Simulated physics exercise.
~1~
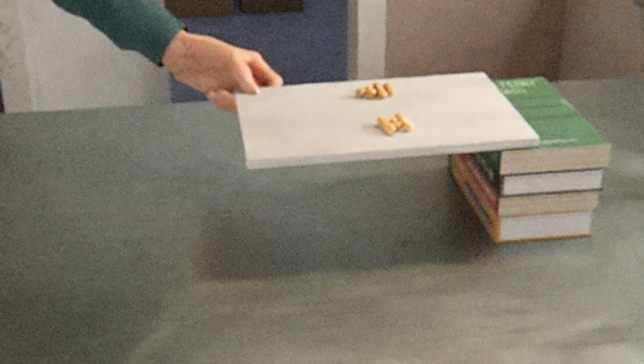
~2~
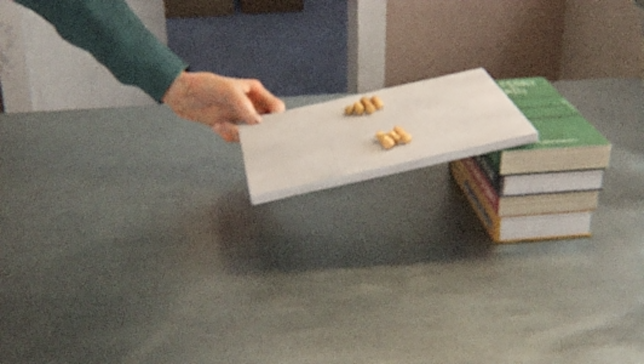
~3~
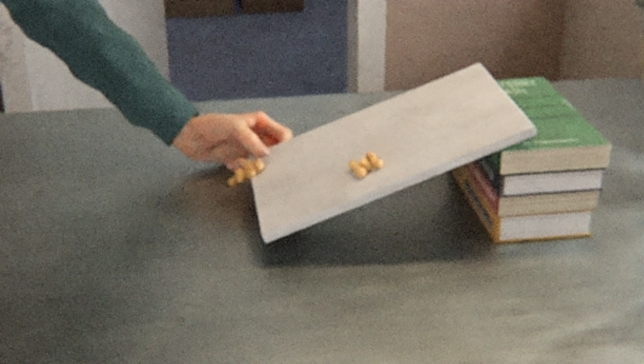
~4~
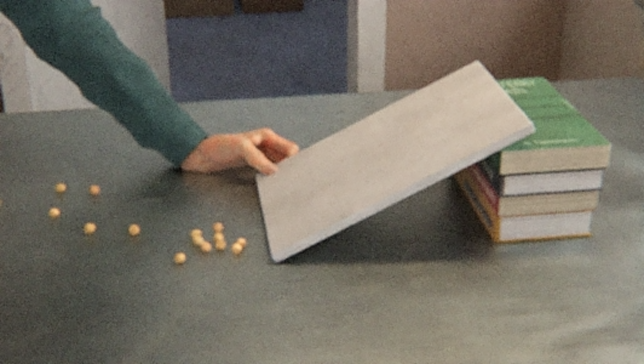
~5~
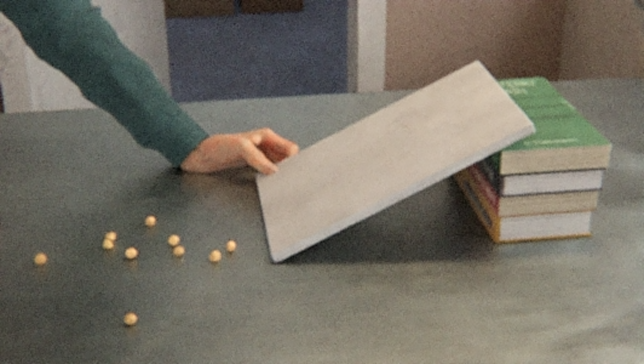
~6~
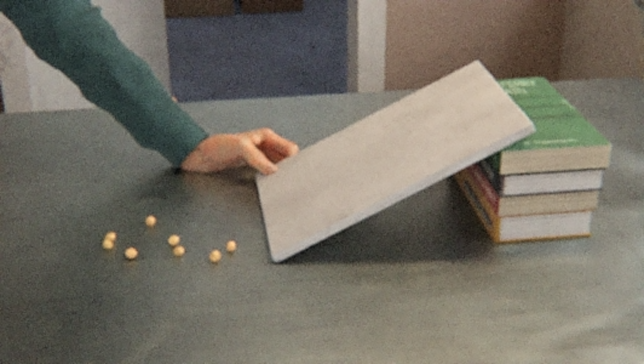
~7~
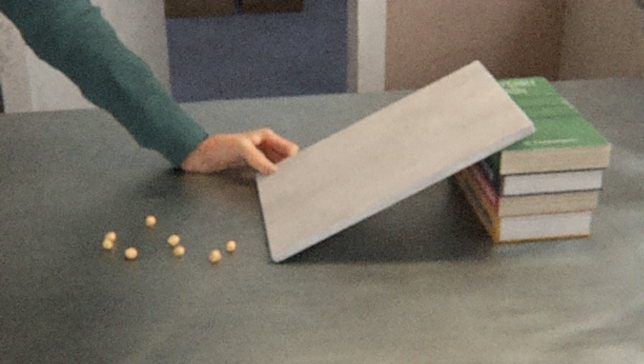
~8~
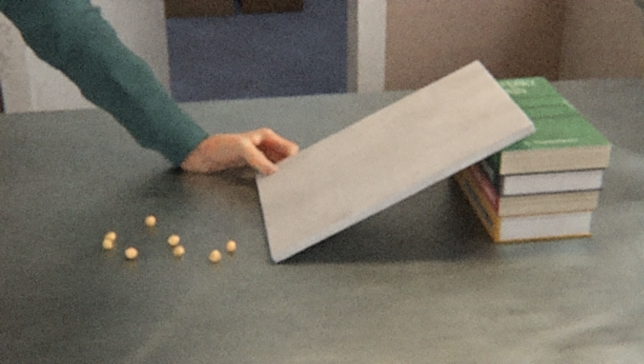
A pale board spans from a hand in a dark green sleeve on the left to a stack of books with a green one on top at the right, above a grey counter seen from slightly above. Two small clusters of tan, round-looking pieces sit on it, one behind the other. The hand lowers its end, and the back cluster slides off first, followed by the front one. The pieces scatter leftward across the counter. Finally the board rests steeply tilted, the front pieces lie still near its foot, and the farther-travelling back ones are out of sight.
